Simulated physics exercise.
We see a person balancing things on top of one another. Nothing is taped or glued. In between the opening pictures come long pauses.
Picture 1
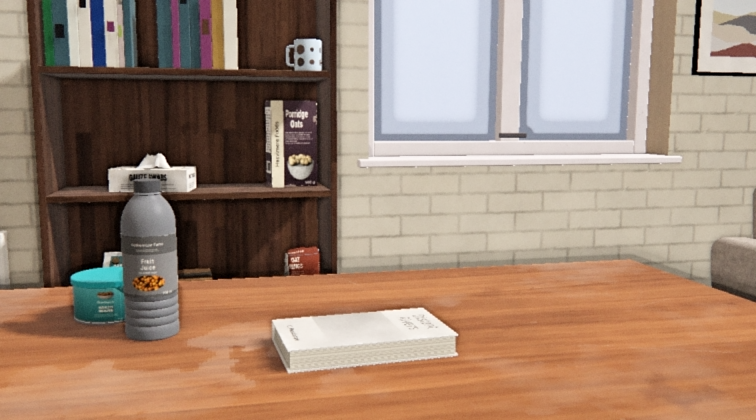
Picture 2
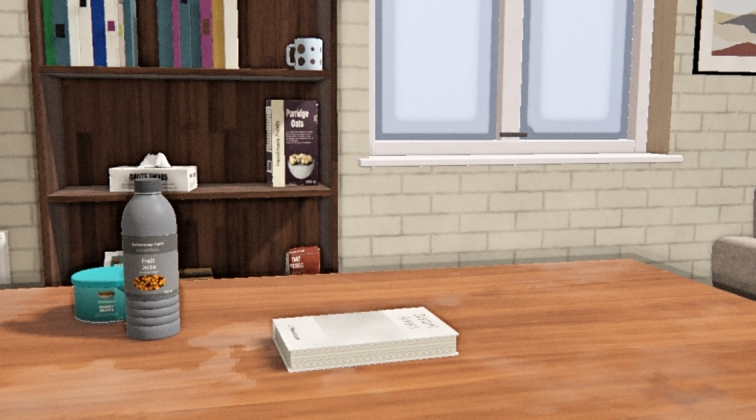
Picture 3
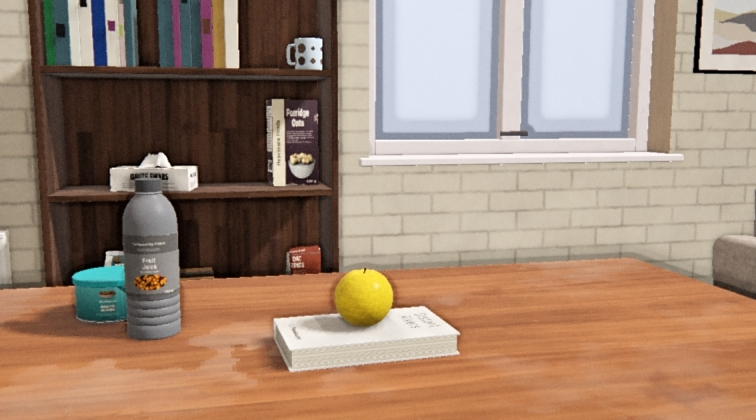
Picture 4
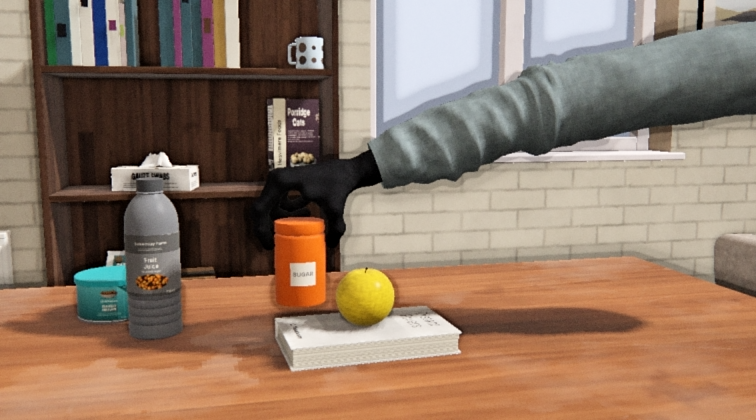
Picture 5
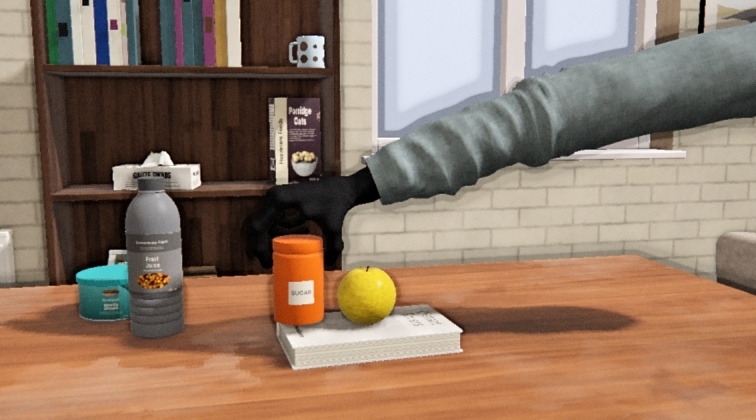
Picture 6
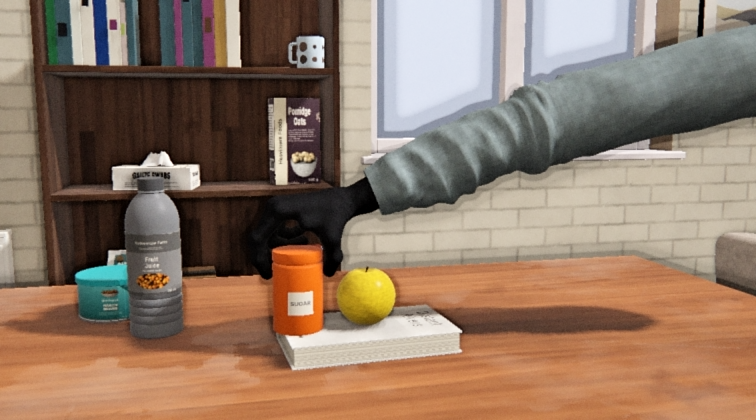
A yellow apple appears on a white book on a wooden table, near a grey bottle and turquoise tub; then a black hand lowers an orange jar at the book's left end, setting it down without letting go.
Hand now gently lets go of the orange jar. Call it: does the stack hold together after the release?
Yes, it holds together.
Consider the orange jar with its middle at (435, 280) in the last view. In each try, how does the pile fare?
Well, it is fine after that.
Then, 0.80 s after the last picture, nothing has stirred.
Then, 1.80 s after the last picture, orange jar resting near (298, 290).
At rest, all 5 in place. Seen from the same camera at the end, orange jar near (298, 290). The pile stays up.
